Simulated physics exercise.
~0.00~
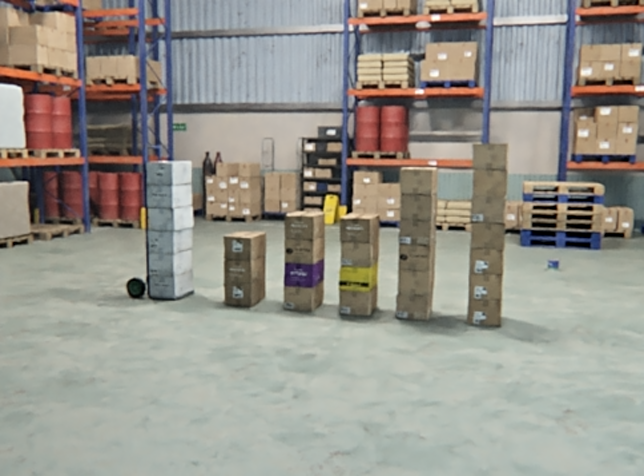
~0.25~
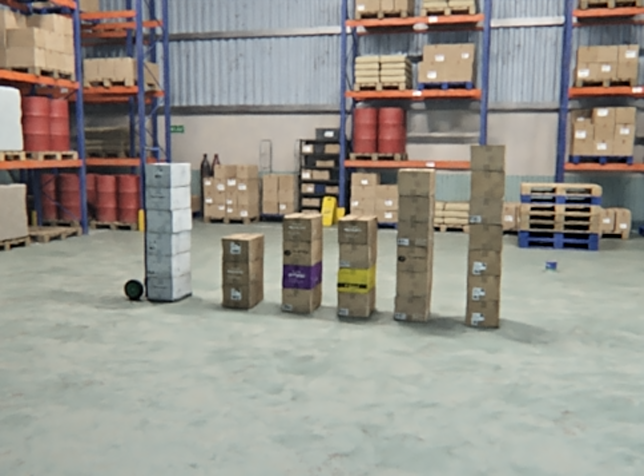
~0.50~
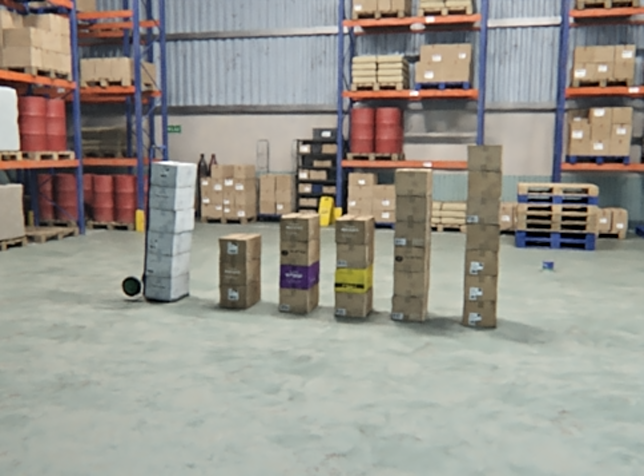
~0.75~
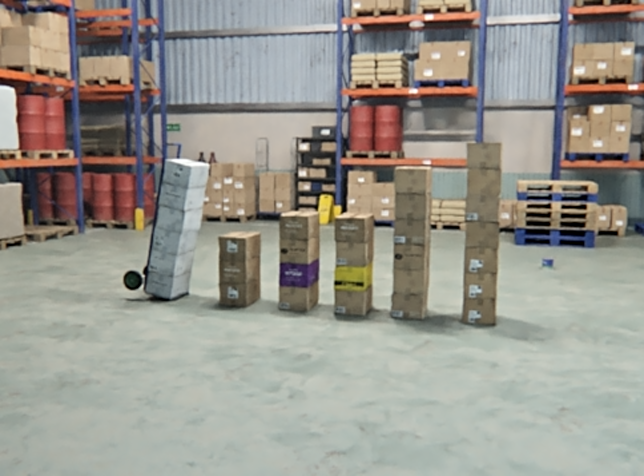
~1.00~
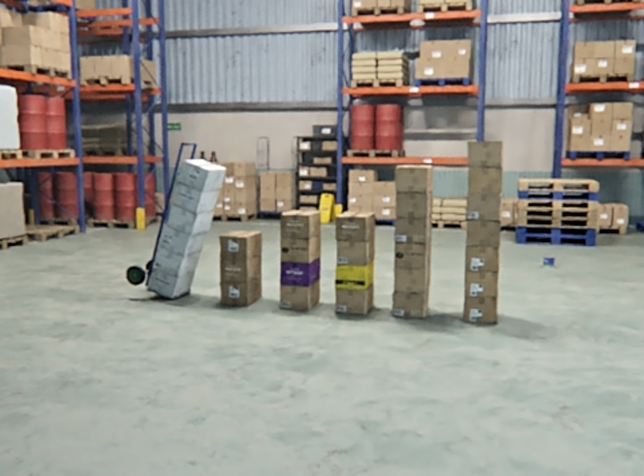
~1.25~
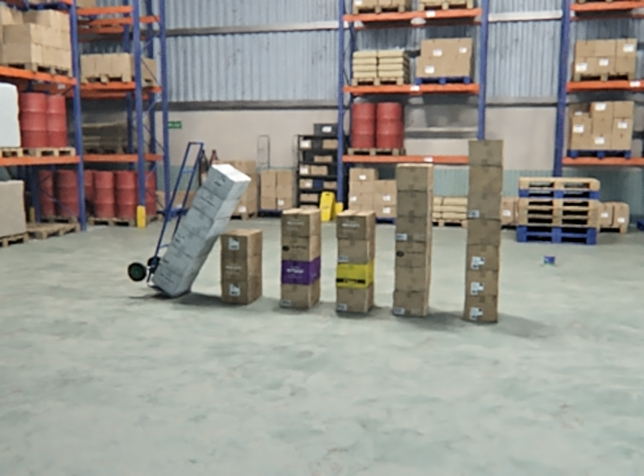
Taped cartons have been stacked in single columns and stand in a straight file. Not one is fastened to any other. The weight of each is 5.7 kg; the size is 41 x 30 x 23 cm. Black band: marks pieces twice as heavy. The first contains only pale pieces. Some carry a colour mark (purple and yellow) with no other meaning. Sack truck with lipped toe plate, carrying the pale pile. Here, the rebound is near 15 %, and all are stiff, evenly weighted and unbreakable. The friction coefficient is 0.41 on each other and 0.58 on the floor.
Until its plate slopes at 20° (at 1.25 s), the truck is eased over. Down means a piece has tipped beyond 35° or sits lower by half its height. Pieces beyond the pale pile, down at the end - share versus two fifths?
Below two fifths.
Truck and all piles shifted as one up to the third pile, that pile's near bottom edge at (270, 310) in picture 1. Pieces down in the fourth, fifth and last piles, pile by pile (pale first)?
Fourth 0, fifth 0, last 0.
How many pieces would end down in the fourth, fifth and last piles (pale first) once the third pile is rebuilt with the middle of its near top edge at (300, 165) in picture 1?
Fourth 0, fifth 0, last 0.
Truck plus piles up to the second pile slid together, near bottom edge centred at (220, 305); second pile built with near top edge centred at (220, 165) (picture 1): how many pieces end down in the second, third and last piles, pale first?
You'd get second 6, third 2 and last 7.
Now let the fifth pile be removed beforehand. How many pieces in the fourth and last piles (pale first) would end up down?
Down count - fourth 0, last 0.
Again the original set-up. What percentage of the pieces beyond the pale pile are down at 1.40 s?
By then, 0 per cent.
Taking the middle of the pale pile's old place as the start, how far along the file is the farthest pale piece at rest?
About 130 cm along.
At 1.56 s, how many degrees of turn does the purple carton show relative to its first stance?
I'd estimate close to 0°.
After 1.31 s, 6 of the pale pile down; none of the 24 other cartons down.
After 1.40 s, 6 of the pale pile down; none of the 24 other cartons down, 1 disturbed.
After 1.56 s, 5 of the pale pile down; none of the 24 other cartons down, 3 disturbed.
After 1.84 s, 6 of the pale pile down; none of the 24 other cartons down, 4 disturbed.
At rest (2.5 s), 6 of the pale pile down; none of the 24 other cartons down, 4 disturbed; purple carton unmoved; yellow carton unmoved. That is 0 per cent. As the last picture would show them, middles, purple carton near (302, 269), yellow carton near (355, 272).
